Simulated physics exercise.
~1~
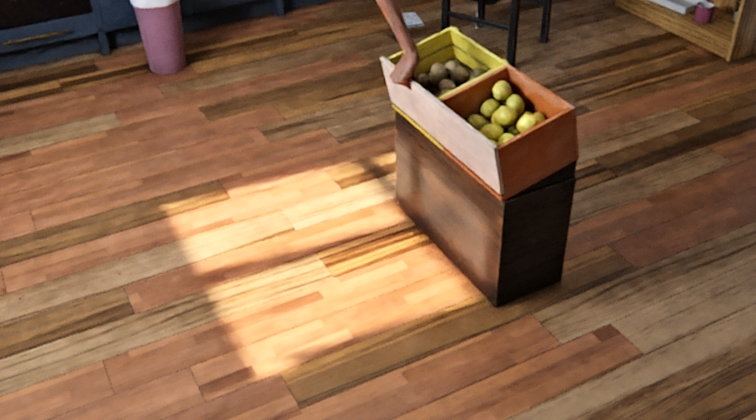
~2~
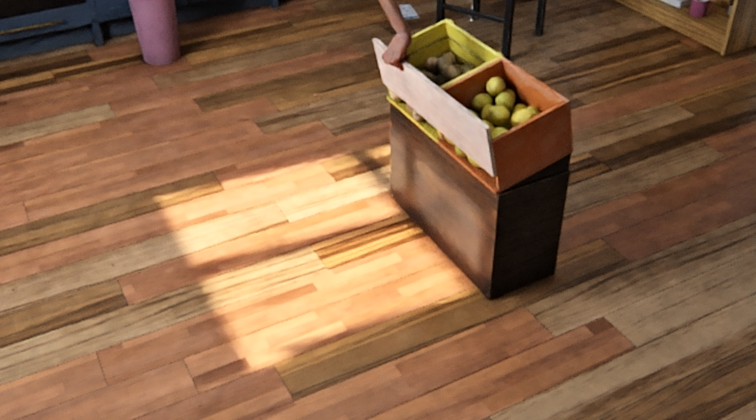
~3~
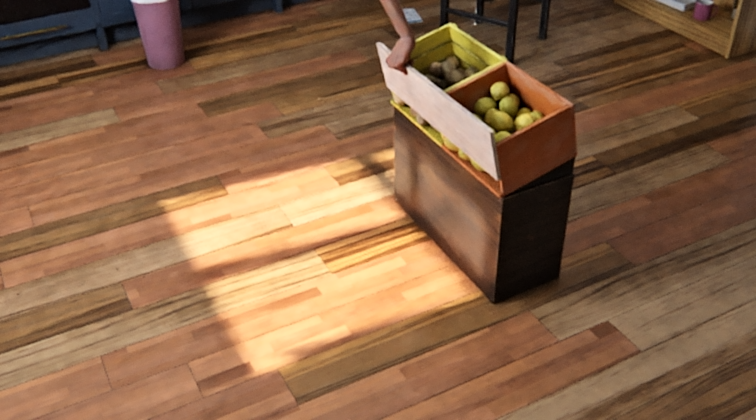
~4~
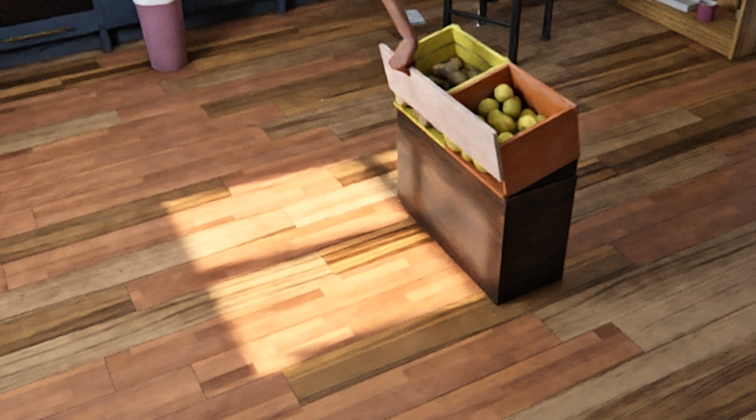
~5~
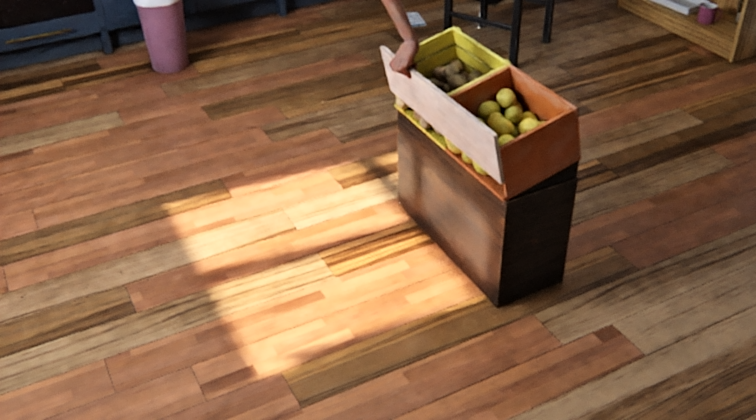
Hand lifting a pale gate slightly on orange and yellow chutes of lemons and potatoes, the produce staying inside as it holds.
